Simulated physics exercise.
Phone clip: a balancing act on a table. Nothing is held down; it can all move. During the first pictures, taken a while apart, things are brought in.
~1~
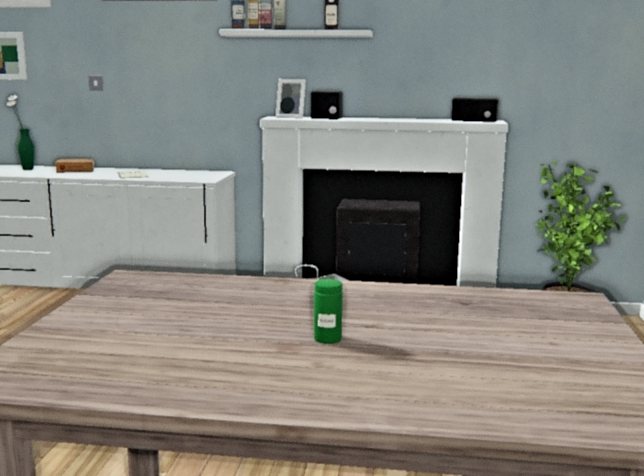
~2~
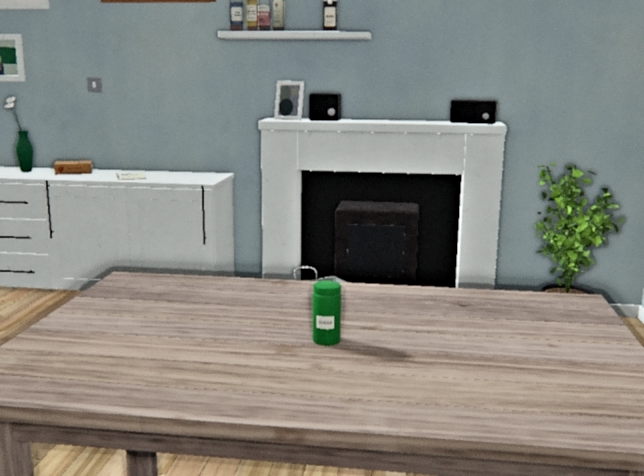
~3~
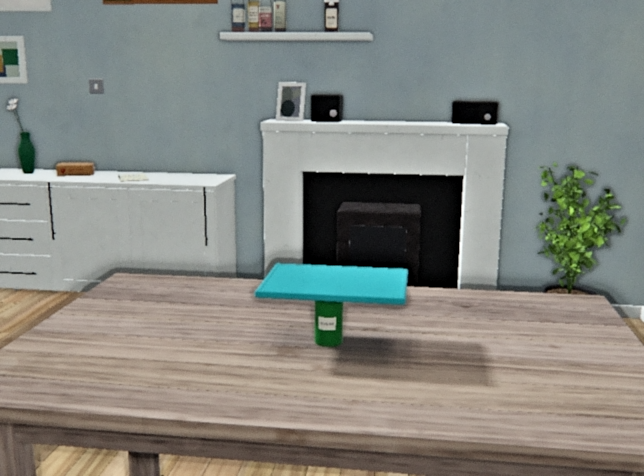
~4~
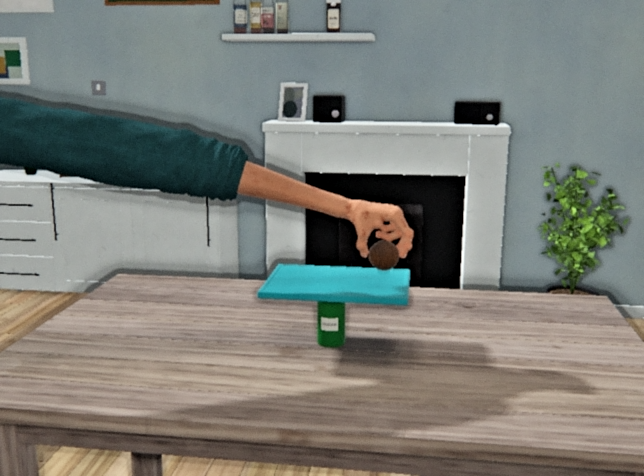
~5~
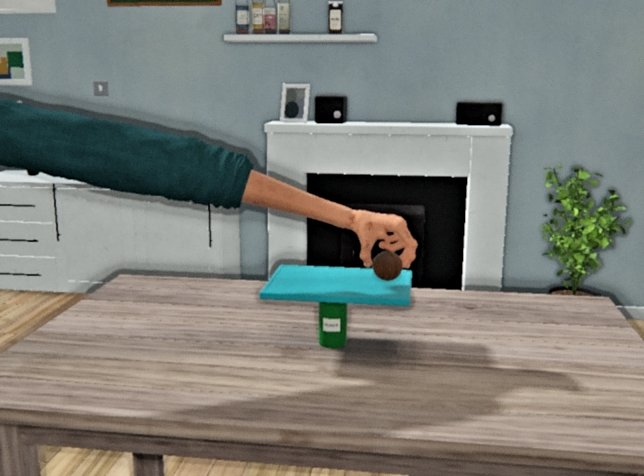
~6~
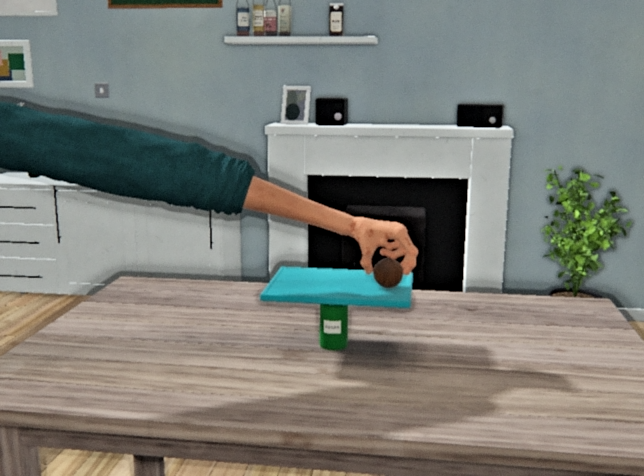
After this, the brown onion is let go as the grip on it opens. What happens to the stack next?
In the end it goes wrong, really.
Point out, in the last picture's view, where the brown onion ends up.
At about (491, 347).
Then, 0.50 s on from there, brown onion now fallen; turquoise lid turned 43° from how it was put.
Then, 0.60 s on from there, turquoise lid turned 47° from how it was put.
Then, 0.80 s on from there, turquoise lid now fallen.
Then, 0.90 s on from there, things are still on the move.
In the end, fallen, brown onion and turquoise lid; green jar unmoved. At the end, from the last picture's camera, brown onion near (491, 348). The stack loses its balance.
